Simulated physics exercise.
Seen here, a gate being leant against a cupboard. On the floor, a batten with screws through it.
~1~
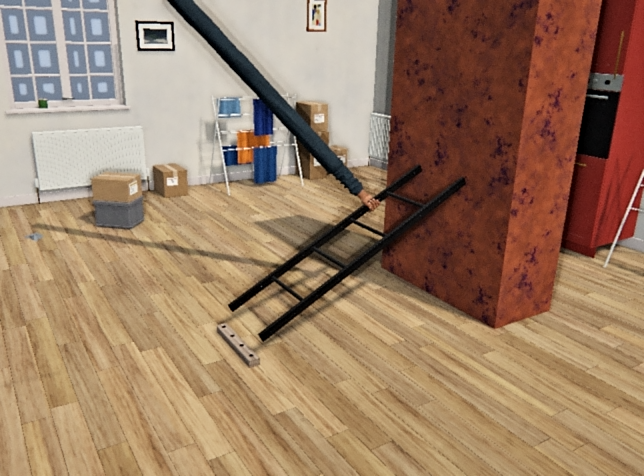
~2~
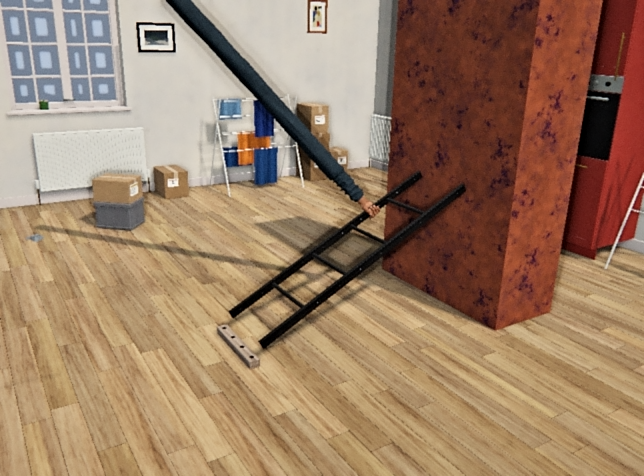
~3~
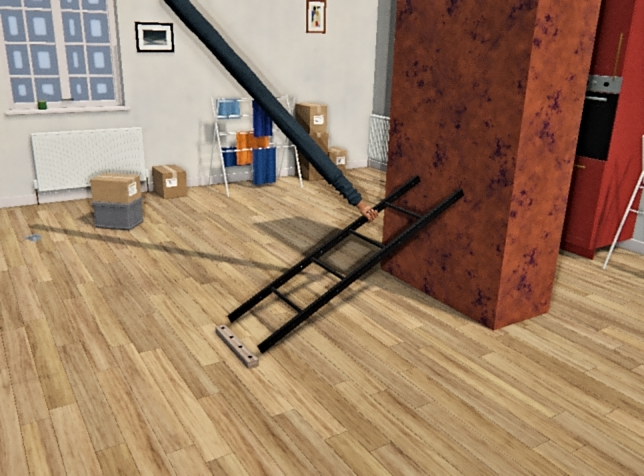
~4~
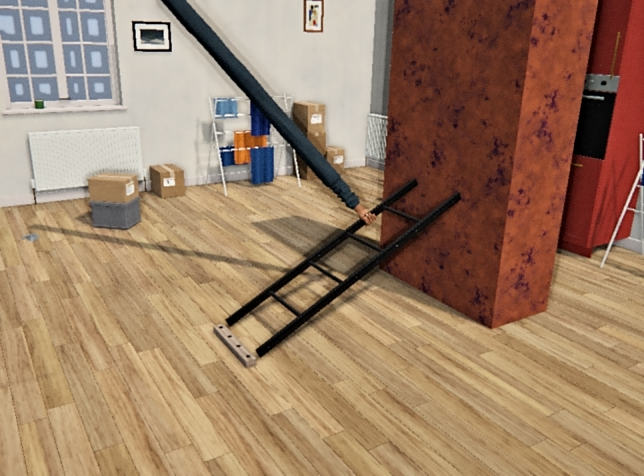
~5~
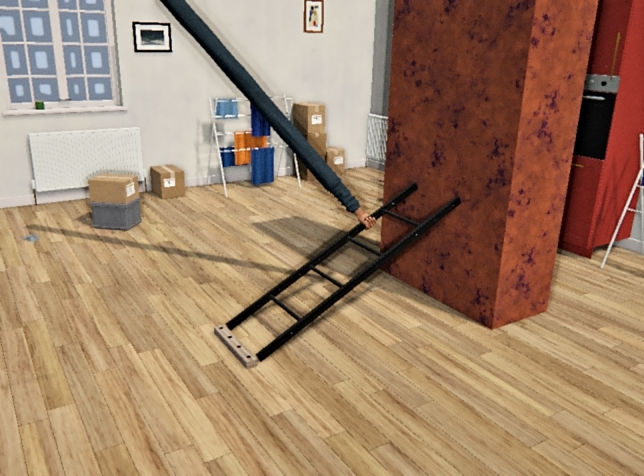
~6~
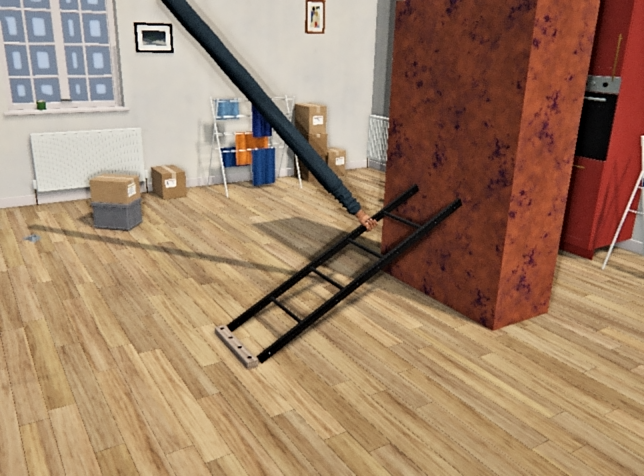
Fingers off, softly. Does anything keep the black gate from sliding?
Outcome: The black gate stays up.
Then, 0.36 s on from there, black gate at rest near (347, 265).
In the end, the black gate holds its place, near (347, 265).
